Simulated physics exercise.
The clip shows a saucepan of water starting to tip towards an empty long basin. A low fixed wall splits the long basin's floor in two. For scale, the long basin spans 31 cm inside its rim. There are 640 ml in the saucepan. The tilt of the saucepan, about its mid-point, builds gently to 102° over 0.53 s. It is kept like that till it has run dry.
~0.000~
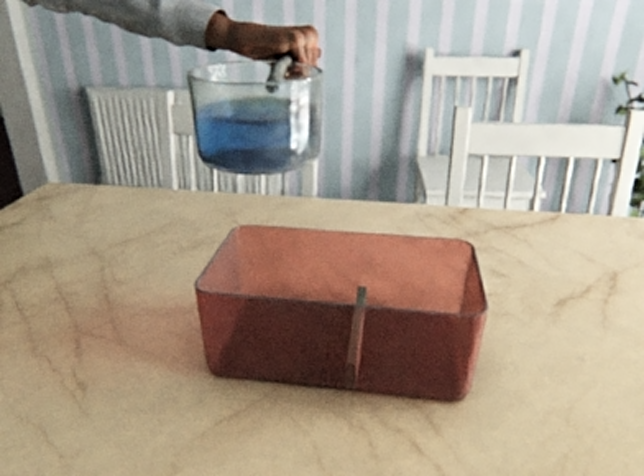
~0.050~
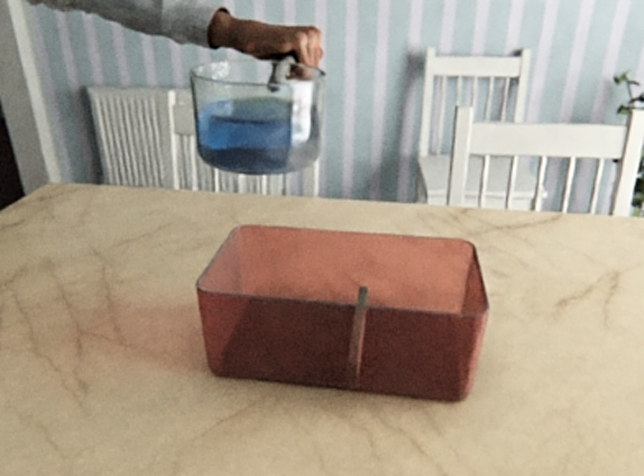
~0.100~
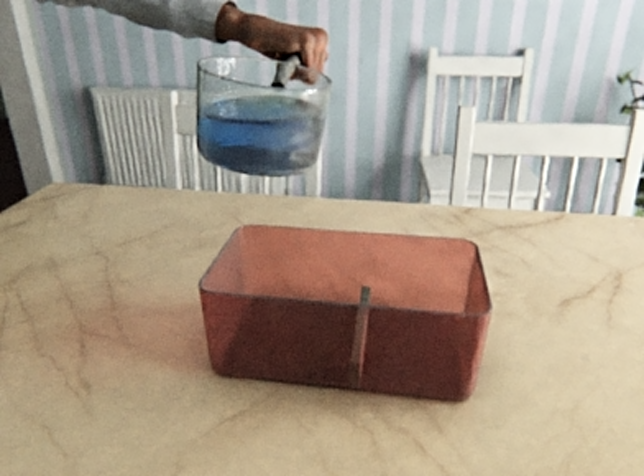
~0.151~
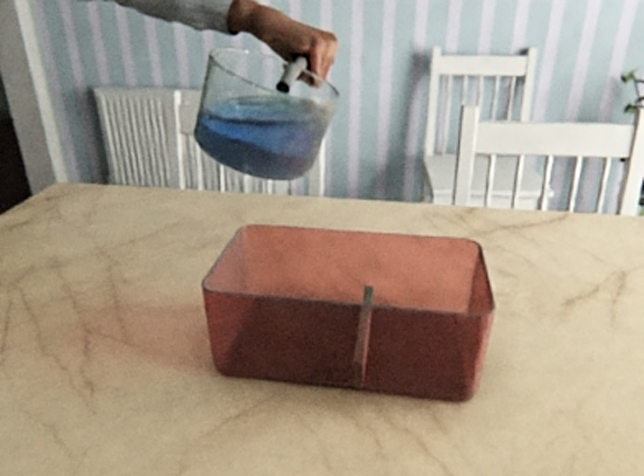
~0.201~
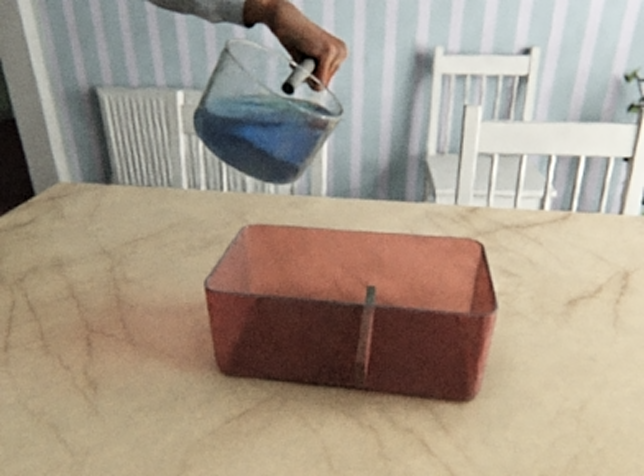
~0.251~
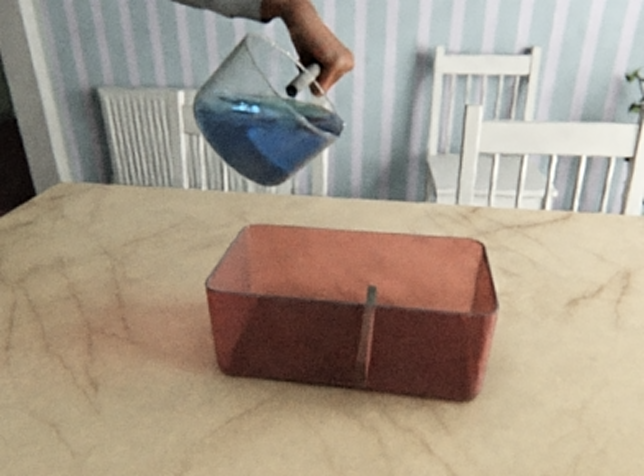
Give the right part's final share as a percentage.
Roughly 82 per cent is past the wall.
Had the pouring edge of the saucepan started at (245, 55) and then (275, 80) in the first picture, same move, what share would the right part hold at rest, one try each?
First 10, then 5 per cent.
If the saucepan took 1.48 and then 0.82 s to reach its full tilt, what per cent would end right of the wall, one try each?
First 80, then 80 per cent.
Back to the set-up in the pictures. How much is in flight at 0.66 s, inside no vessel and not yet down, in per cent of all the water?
About 12 per cent.
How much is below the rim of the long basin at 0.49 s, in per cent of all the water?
Near 16 in a hundred.
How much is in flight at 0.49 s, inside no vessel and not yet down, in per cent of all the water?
Some 48 per cent.
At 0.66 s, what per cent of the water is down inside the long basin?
Some 76 per cent.
Then, 0.49 s in, the tilt is 100° and 37 per cent is still to pour, 1 is left of the wall and 14 right of it.
Then, 0.66 s in, the tilt is 102° and 12 per cent is still to pour, 10 is left of the wall and 65 right of it.
Then, 0.83 s in, the tilt is 102° and 2 per cent is still to pour, 14 is left of the wall and 76 right of it.
Then, 1.03 s in, the tilt is 102° and 0 per cent is still to pour, 15 is left of the wall and 82 right of it.
Finally, 17 per cent lies left of the wall, 82 right of it and 1 outside.
